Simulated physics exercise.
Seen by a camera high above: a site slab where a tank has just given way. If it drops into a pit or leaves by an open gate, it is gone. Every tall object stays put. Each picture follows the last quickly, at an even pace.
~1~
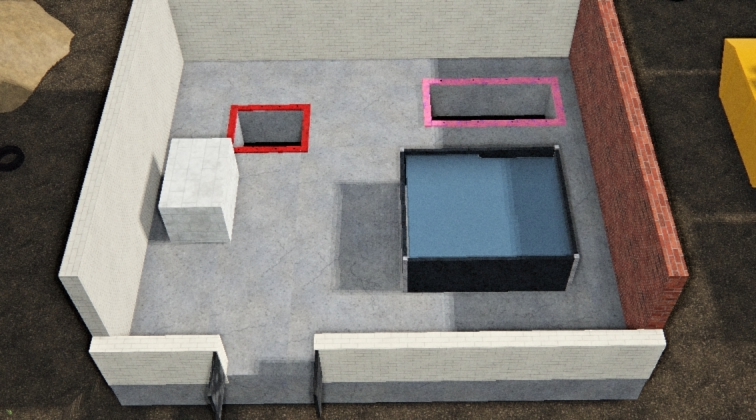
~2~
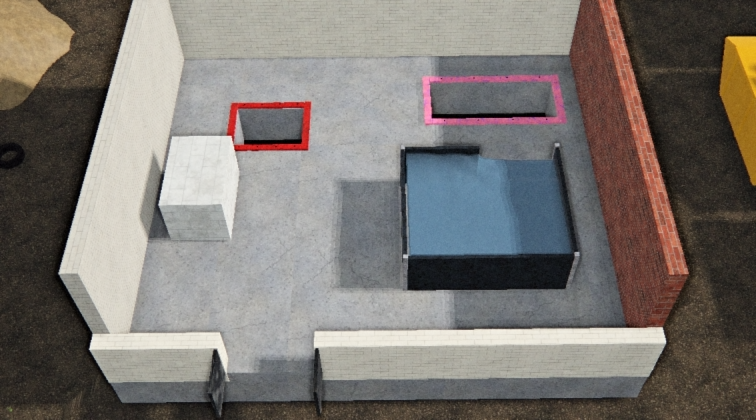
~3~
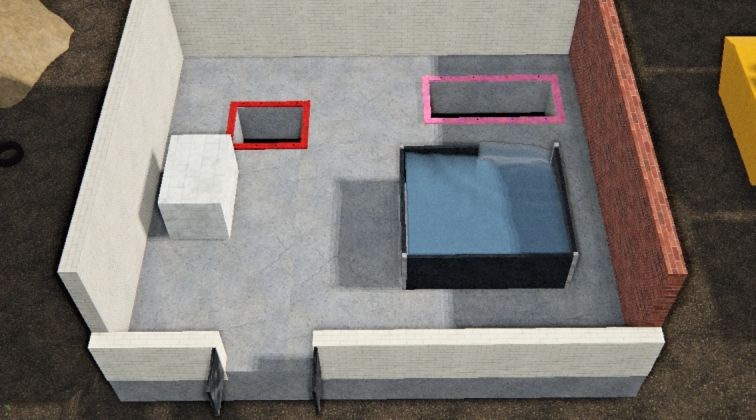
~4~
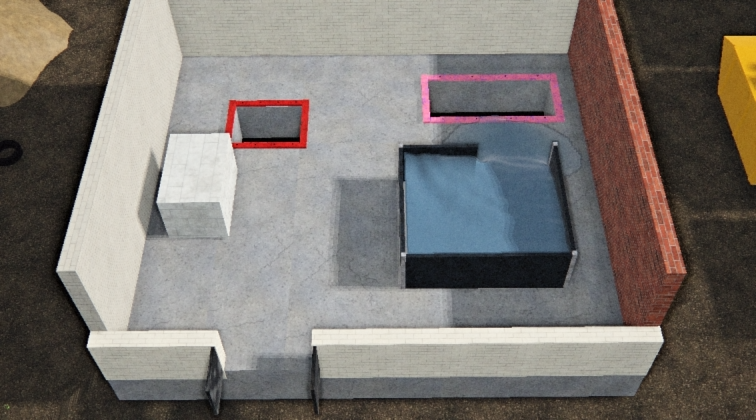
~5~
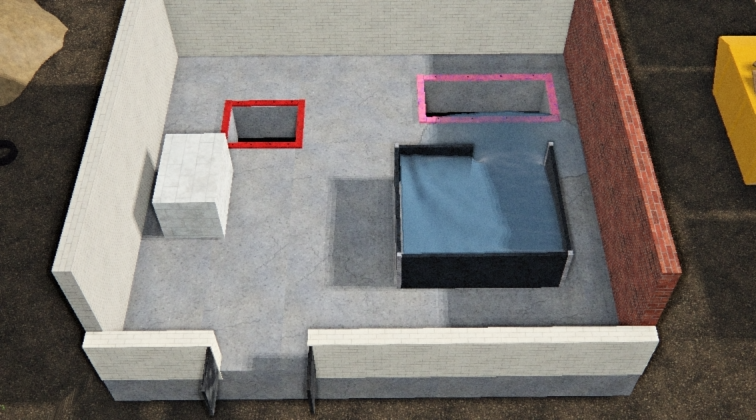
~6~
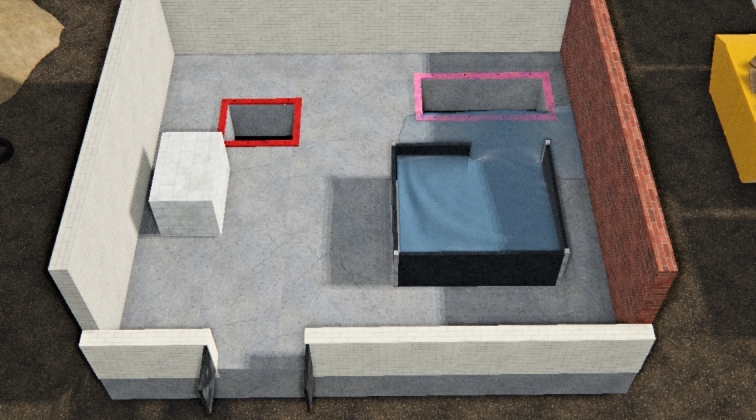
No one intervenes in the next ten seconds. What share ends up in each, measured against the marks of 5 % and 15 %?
Measured against the marks, the gate ends up with less than 5 %; the pink pit ends up with more than 15 %; the red pit ends up with less than 5 %.
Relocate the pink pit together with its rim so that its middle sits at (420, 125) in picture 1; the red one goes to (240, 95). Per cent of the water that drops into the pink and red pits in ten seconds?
Pink: 30 %; red: 12 %.
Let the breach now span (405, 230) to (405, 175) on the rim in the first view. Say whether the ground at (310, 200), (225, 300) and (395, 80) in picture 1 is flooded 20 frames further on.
Point 1: Inundated; point 2: Inundated; point 3: Unwetted.
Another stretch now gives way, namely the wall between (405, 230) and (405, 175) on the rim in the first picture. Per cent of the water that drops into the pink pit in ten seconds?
Parts in a hundred: Pink 2.
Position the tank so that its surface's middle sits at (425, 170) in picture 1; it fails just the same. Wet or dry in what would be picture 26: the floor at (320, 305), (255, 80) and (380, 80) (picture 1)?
Unflooded - soaked - soaked.
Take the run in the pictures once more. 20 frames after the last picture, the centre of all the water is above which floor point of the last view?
I'd say around (478, 190).
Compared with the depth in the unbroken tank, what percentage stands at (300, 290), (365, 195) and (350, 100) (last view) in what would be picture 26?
Estimate: 0, 0, 2 %.
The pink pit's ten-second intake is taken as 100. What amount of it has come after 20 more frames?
I get 65 per cent.
A moment on, water covers 10 % of the floor; the gate 0 %, the pink pit 14 %, the red pit 0 %.
Next, water covers 15 % of the floor; the gate 0 %, the pink pit 27 %, the red pit 0 %.
Then, water covers 25 % of the floor; the gate 0 %, the pink pit 41 %, the red pit 0 %.
Later, water covers 40 % of the floor; the gate 0 %, the pink pit 56 %, the red pit 0 %.
In the end, water covers 65 % of the floor; the gate 0 %, the pink pit 64 %, the red pit 0 %.
